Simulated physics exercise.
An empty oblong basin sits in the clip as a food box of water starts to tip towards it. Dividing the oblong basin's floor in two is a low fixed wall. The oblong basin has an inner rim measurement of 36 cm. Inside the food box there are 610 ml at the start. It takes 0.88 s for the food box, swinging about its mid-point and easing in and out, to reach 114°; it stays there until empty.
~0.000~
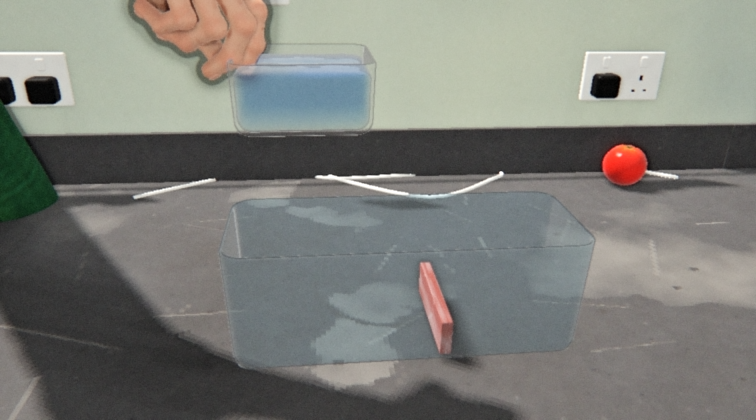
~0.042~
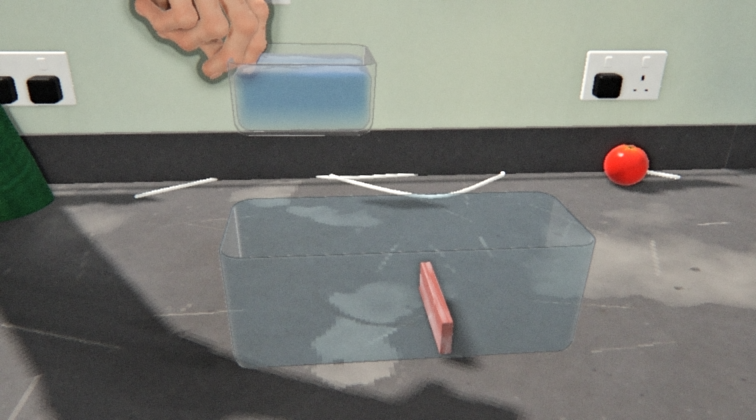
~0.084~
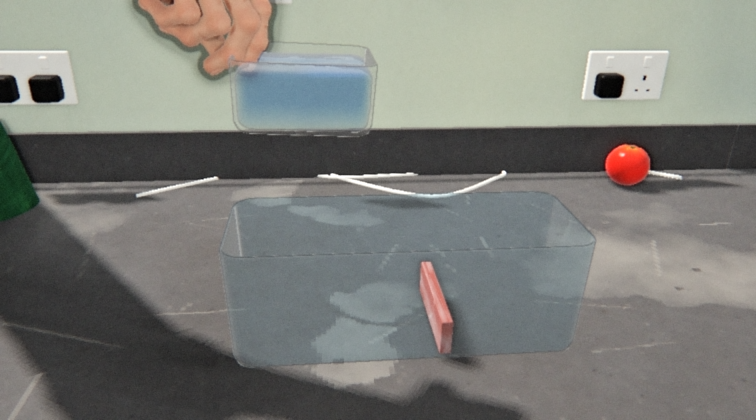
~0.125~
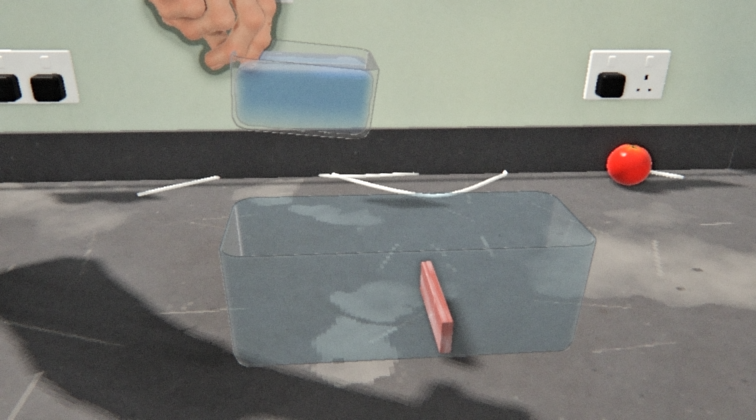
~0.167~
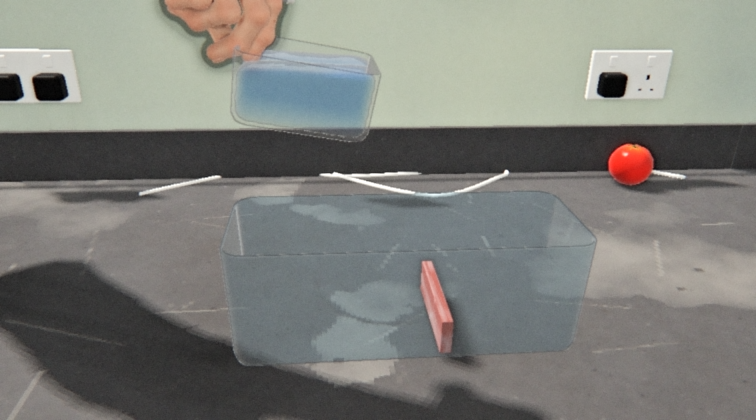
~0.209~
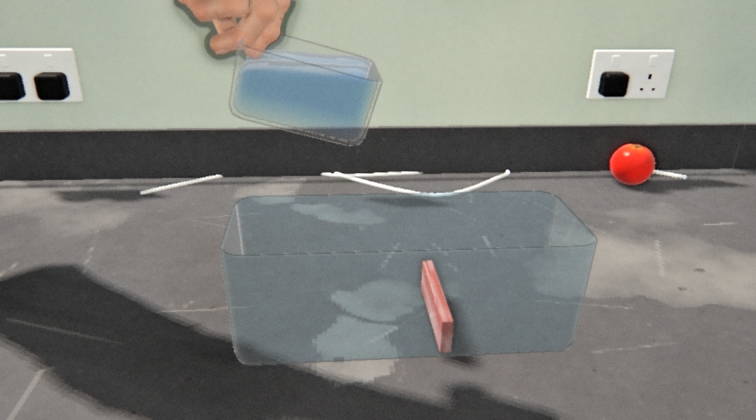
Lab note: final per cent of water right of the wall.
Approx. 46 %.
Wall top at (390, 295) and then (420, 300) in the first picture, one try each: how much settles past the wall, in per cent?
75 in a hundred, followed by 55 in a hundred.
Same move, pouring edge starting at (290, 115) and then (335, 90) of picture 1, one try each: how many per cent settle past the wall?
5 in a hundred, followed by 5 in a hundred.
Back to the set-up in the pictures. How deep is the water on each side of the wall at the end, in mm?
The left ends up at roughly 12 mm, with the right at roughly 16 mm.
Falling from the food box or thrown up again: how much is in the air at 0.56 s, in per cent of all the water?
Near 48 per cent at that moment.
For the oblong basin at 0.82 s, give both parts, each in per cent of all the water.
I'd say some 40 in a hundred on the left and 46 on the right.
By 0.56 s the tilt is 81° and 30 per cent is still to pour, 8 is left of the wall and 15 right of it.
By 0.82 s the tilt is 113° and 3 per cent is still to pour, 40 is left of the wall and 46 right of it.
By 1.09 s the tilt is 114° and 0 per cent is still to pour, 48 is left of the wall and 46 right of it.
By 1.38 s the tilt is 114° and 0 per cent is still to pour, 48 is left of the wall and 46 right of it.
At rest 48 per cent lies left of the wall, 46 right of it and 6 outside.
